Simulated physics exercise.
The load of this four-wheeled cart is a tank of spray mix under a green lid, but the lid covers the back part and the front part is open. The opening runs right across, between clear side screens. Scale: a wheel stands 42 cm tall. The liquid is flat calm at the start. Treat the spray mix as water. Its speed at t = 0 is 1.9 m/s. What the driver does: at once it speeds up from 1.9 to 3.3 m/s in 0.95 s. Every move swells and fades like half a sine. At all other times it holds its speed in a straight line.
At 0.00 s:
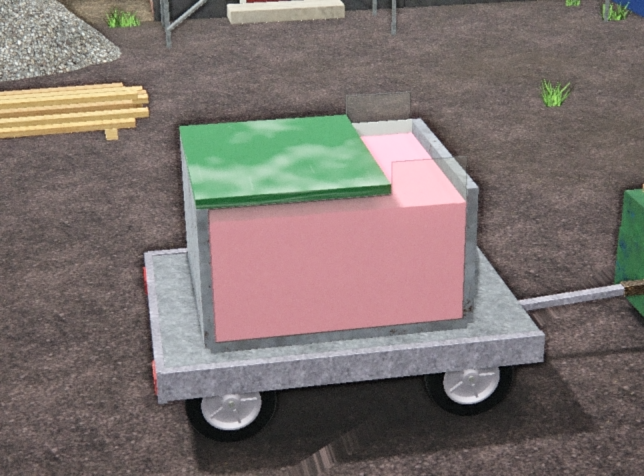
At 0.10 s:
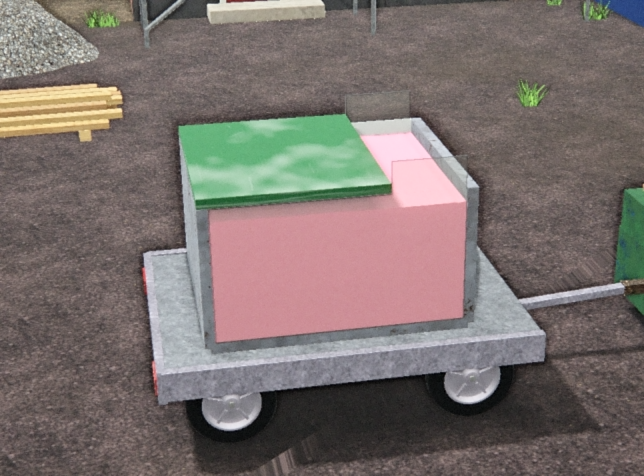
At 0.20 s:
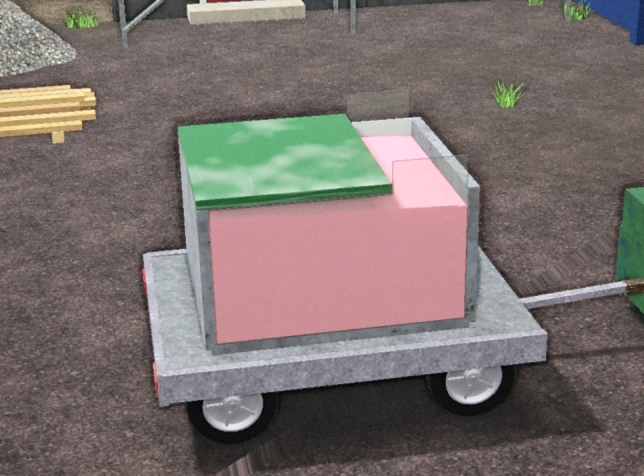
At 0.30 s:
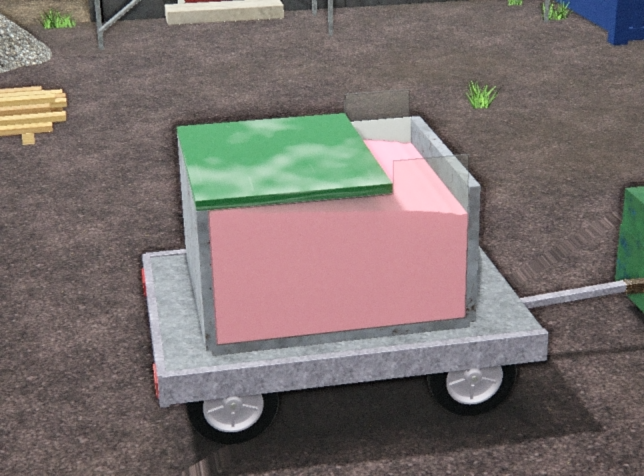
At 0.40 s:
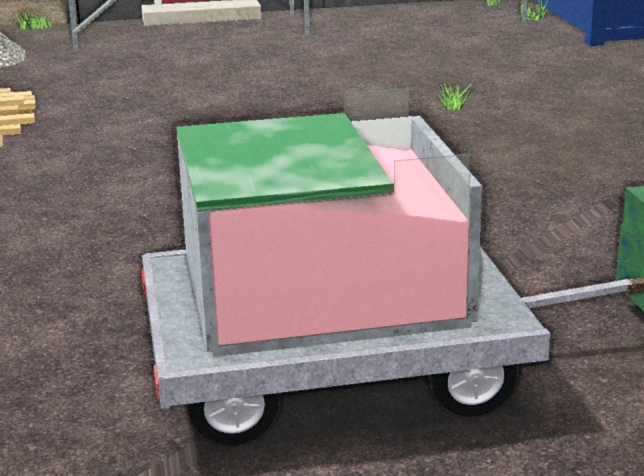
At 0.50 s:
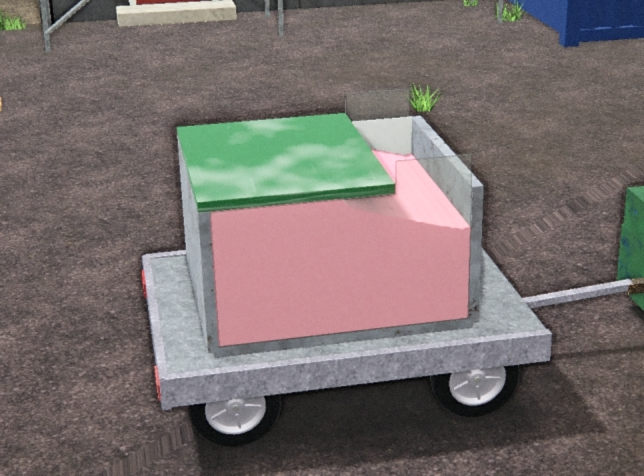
The clip opens on a four-wheeled grey cart carrying a tank of pink liquid, nearly level beneath a green lid that leaves the right part open. The yard behind slides steadily left past the cart, and then the liquid's exposed surface dips modestly at the right, ending in a slope down toward that side.
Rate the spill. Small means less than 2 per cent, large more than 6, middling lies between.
A small spill.
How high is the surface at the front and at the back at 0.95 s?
About 54 cm in front and 62 cm behind.
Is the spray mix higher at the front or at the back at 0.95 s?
Towards the back.
Then, 0.95 s in, the surface stands 54 cm on the front, 61 cm on the back; there is no loss.
Then, 1.35 s in, the surface stands 62 cm on the front, 52 cm on the back; there is no loss.
Then, 1.75 s in, the surface stands 57 cm on the front, 54 cm on the back; there is no loss.
Then, 3.84 s in, there is no loss.
